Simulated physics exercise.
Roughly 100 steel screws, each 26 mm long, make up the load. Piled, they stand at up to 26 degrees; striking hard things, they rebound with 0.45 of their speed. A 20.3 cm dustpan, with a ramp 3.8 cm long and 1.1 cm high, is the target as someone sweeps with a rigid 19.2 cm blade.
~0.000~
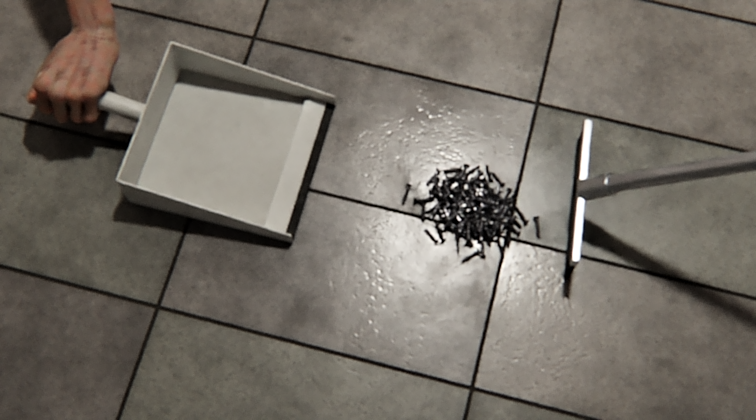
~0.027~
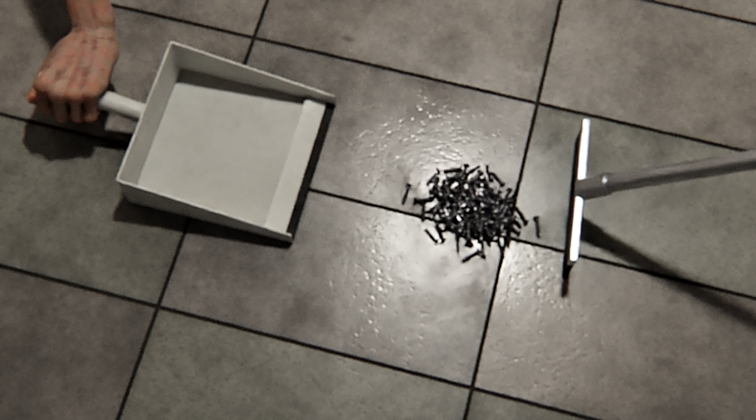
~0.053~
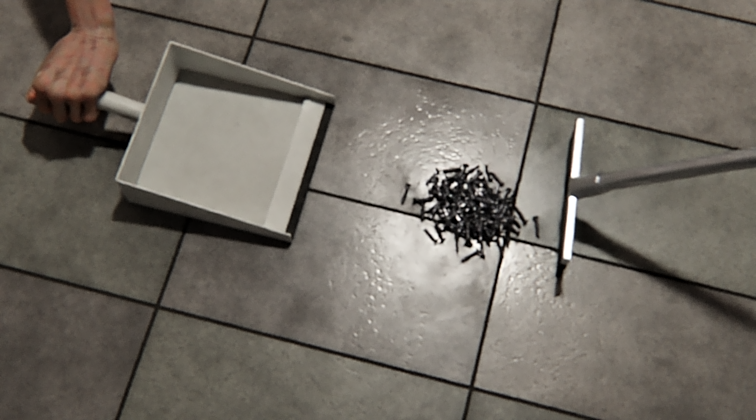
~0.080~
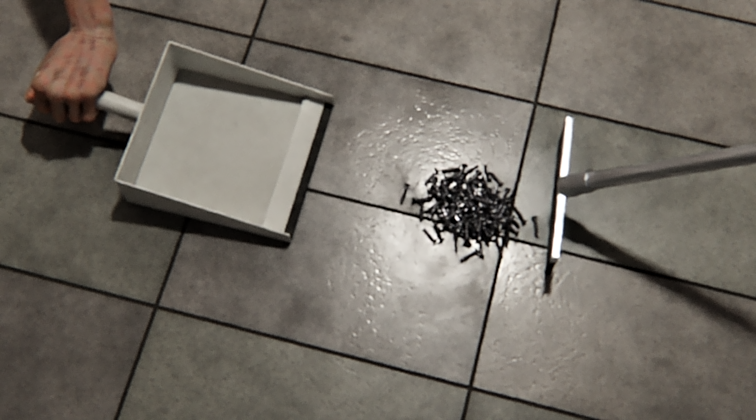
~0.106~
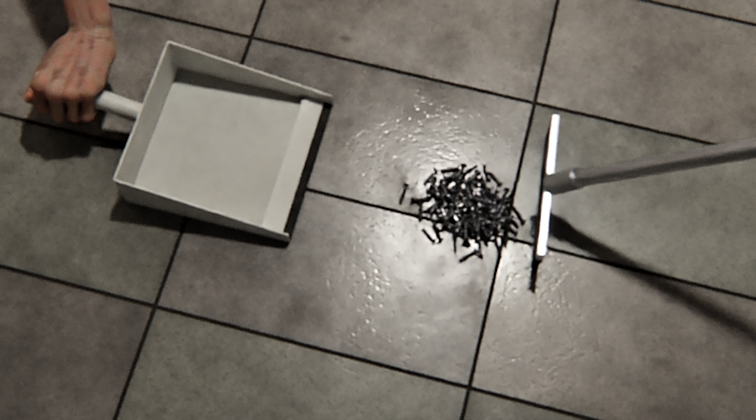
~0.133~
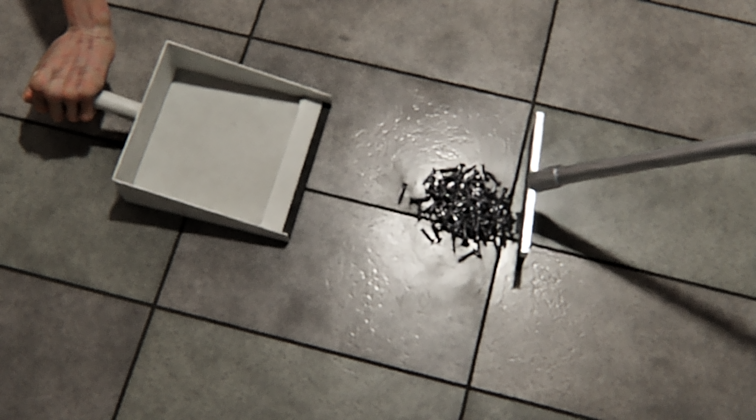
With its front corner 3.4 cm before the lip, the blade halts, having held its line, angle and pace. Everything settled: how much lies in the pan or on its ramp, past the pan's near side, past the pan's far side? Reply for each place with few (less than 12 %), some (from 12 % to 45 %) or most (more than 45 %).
In the pan or on its ramp - some; past the pan's near side - few; past the pan's far side - few.
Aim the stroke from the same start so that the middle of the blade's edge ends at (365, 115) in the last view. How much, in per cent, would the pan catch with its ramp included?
Some 5 per cent.
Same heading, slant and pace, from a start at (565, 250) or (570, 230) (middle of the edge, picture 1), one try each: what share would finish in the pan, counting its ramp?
25 and 20 per cent, roughly.
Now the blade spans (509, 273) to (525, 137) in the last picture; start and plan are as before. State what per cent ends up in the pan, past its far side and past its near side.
Split: Pan = 20, far = 0, near = 35.
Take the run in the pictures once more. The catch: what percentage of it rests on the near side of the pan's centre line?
Some 60 per cent.
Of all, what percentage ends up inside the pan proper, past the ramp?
Around 0 in a hundred.
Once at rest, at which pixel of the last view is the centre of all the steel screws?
Somewhere around (317, 177) in the final frame.
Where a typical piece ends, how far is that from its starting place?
About 20 cm.
Then, at 0.31 s, middle of the blade 16 cm from the lip; 0 % over the lip, far side 0 %, near side 0 %.
After 0.43 s, middle of the blade 8 cm from the lip; 0 % over the lip, far side 0 %, near side 5 %.
Then, at 0.68 s, middle of the blade 4 cm from the lip; 25 % over the lip, far side 0 %, near side 5 %.
In the end, at 1.9 s, pan 20 %, near side 5 %, far side 0 %, in front of the lip or behind the blade 75 %.
